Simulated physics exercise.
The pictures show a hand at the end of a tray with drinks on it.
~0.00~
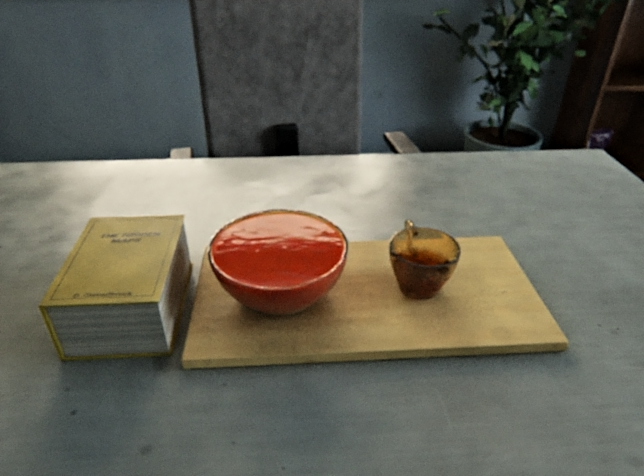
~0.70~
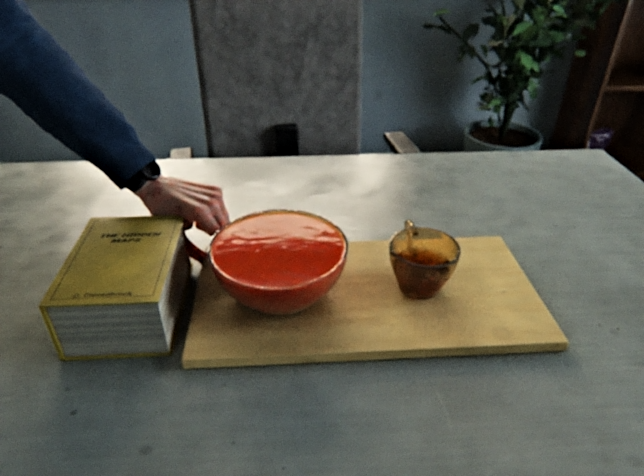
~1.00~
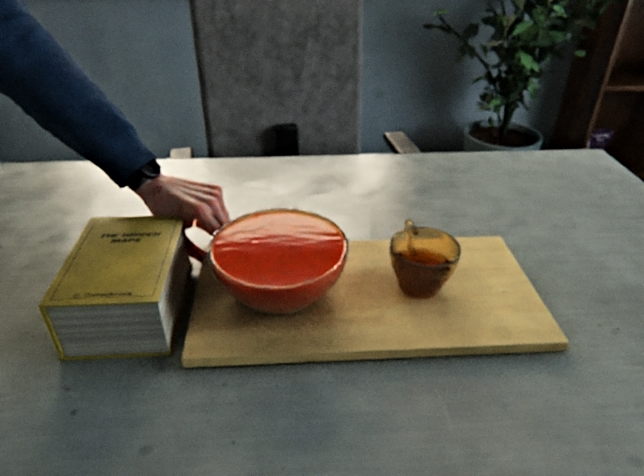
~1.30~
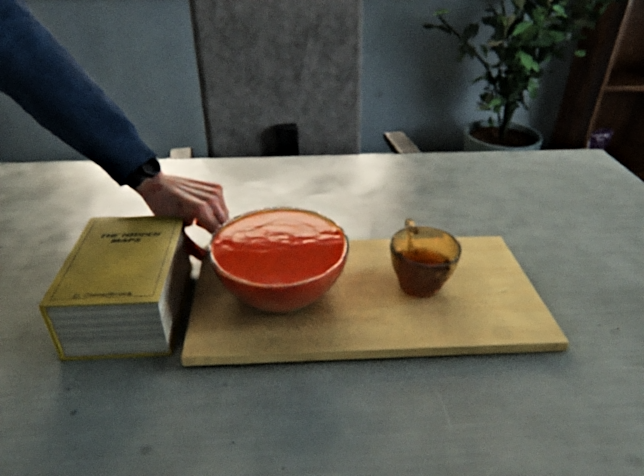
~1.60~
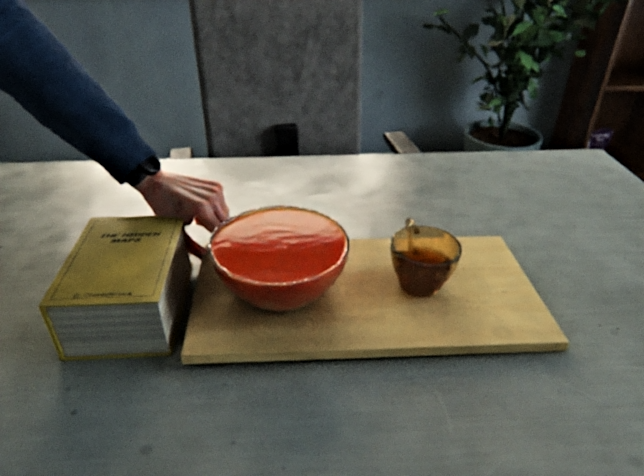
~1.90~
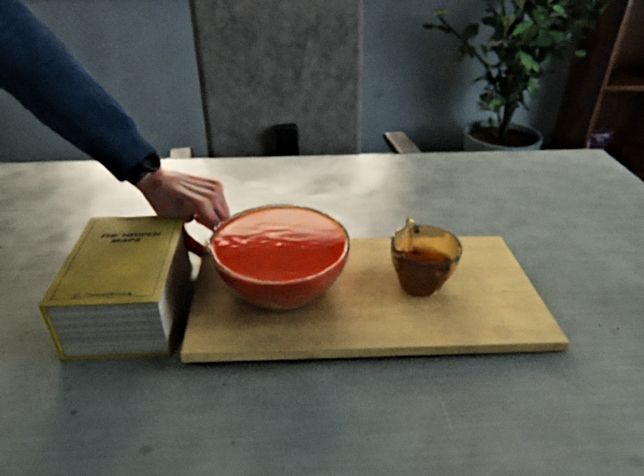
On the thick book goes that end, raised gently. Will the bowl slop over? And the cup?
One by one: Bowl: Runs over, cup: Does not run over.
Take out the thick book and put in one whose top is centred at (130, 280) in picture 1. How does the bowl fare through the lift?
Simply put, it splashes out.
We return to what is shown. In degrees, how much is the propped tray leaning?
12 degrees or so.
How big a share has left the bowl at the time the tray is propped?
Estimate: About 30 per cent.
By 2.6 s, the tray slopes by about 7°; bowl, it has slopped over; cup, its rim is dry.
By 3.4 s, the tray slopes by about 13°; bowl, it has slopped over; cup, its rim is dry.
By 4.6 s, the tray slopes by about 12°, resting on the thick book; bowl, it has slopped over; cup, its rim is dry.
